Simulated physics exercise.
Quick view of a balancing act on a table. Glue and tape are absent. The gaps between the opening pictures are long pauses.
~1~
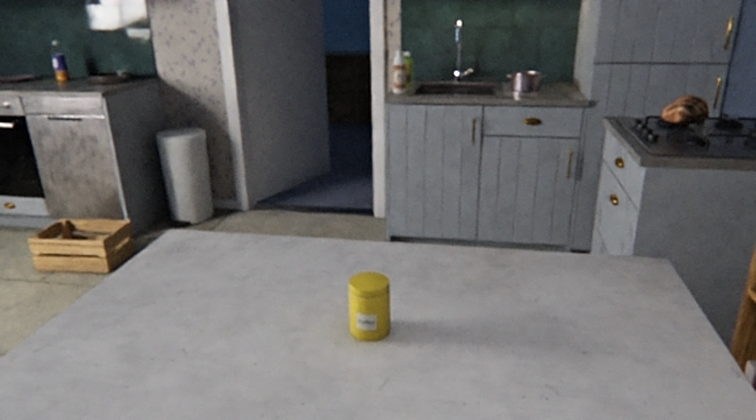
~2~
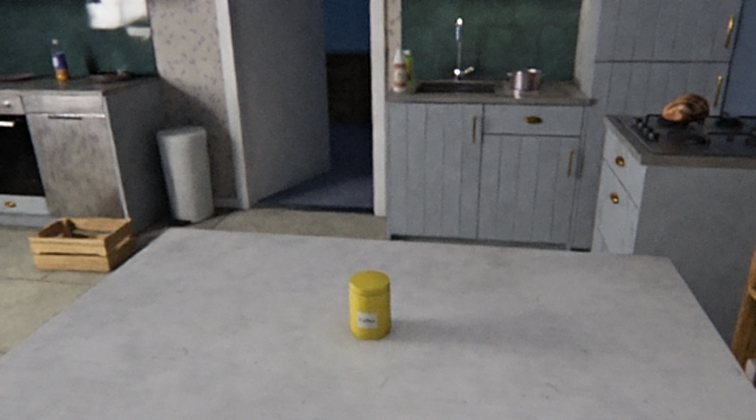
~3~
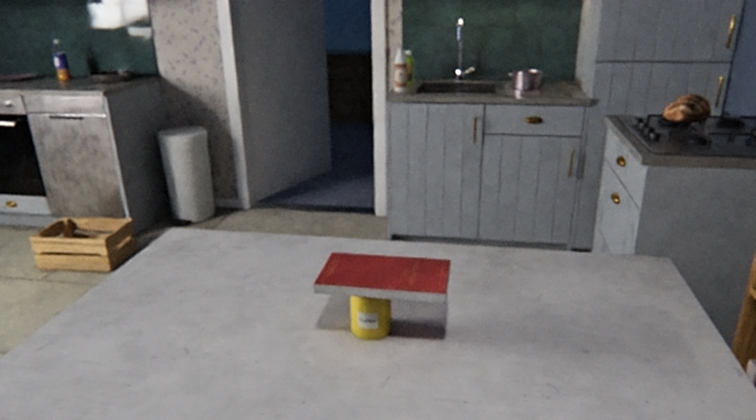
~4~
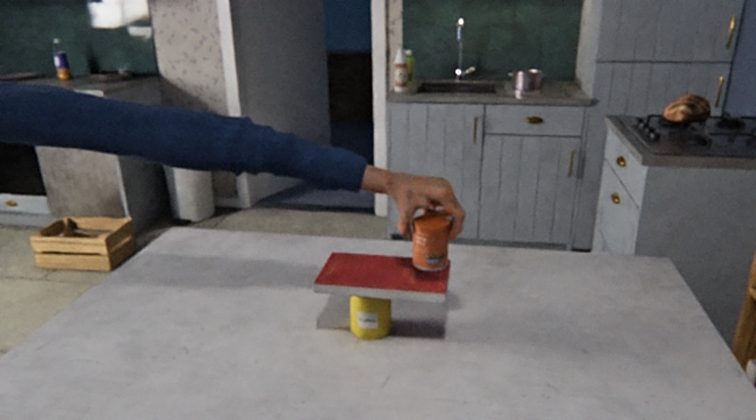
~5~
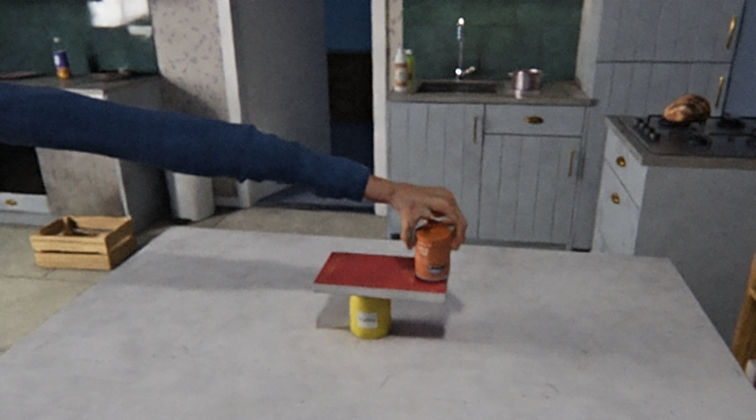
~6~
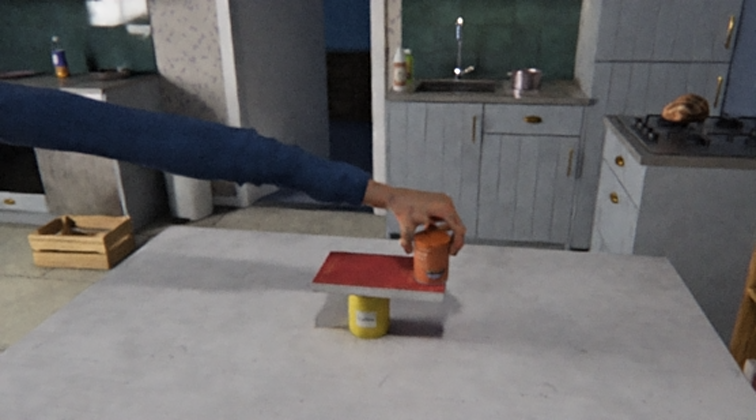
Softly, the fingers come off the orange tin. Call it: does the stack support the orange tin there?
No, it does not.
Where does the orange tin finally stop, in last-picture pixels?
Look around (475, 333) in the final frame.
Then, 0.40 s on from there, orange tin now fallen; red book turned 70° from how it was put.
Then, 0.50 s on from there, red book on its side.
In the end, fallen, orange tin; toppled in the stack, red book; yellow jar unmoved. At the end, from the last picture's camera, orange tin near (475, 333). The stack comes apart.
